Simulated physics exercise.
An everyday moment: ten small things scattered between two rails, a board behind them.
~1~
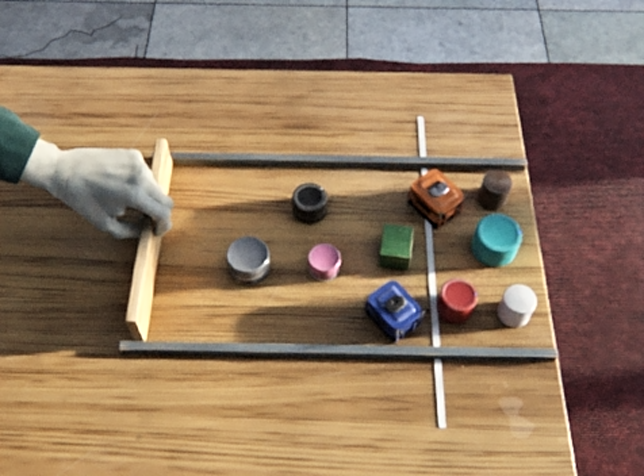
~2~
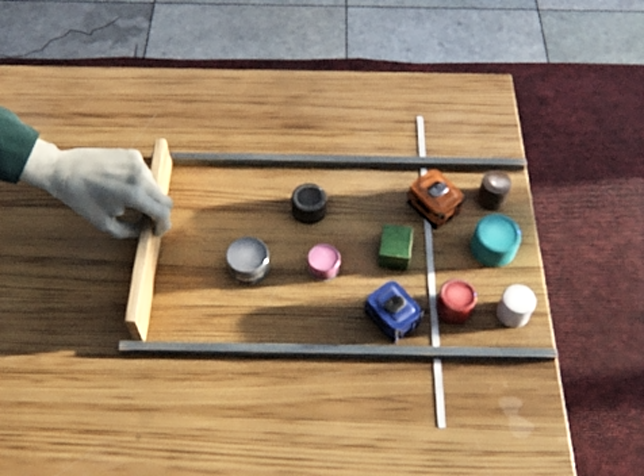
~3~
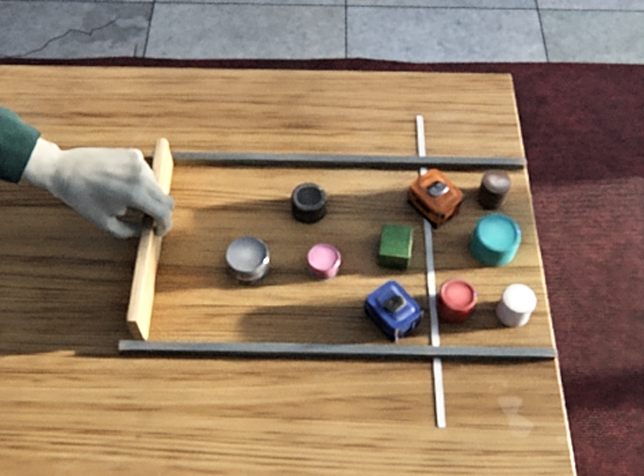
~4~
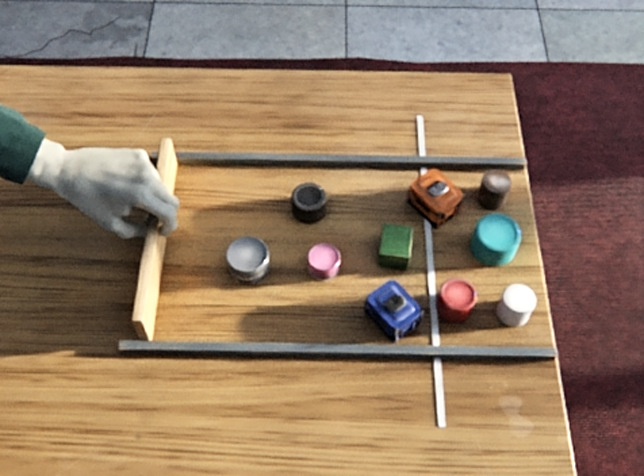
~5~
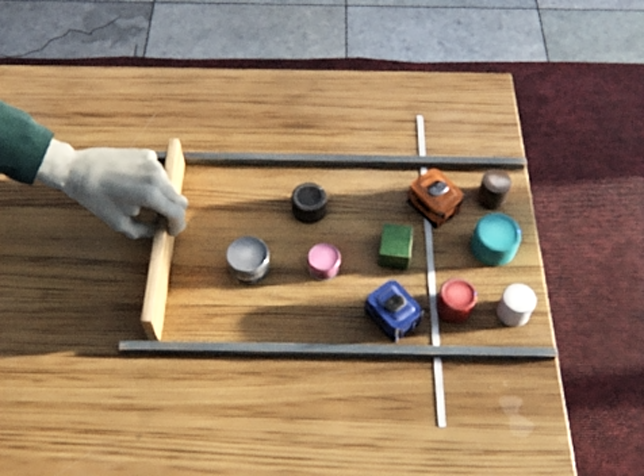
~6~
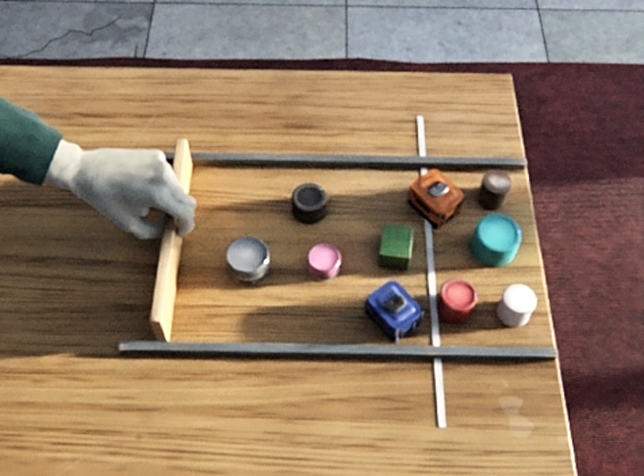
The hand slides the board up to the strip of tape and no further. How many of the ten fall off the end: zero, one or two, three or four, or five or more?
As it turns out, the number that fall off is zero.
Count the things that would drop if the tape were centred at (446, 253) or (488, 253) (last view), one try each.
Down on the floor: 0 and 3.
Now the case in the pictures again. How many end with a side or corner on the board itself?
The number is 4.
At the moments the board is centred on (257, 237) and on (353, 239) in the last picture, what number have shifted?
1 and 4.
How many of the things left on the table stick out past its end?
That would be 0.
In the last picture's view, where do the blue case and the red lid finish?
The blue case at (455, 322), the red lid at (489, 306).
A little later, none off yet; white lid at rest near (516, 306); brown lid at rest near (494, 190); turquoise lid at rest near (496, 240).
When it is over, the number that fall off is zero.
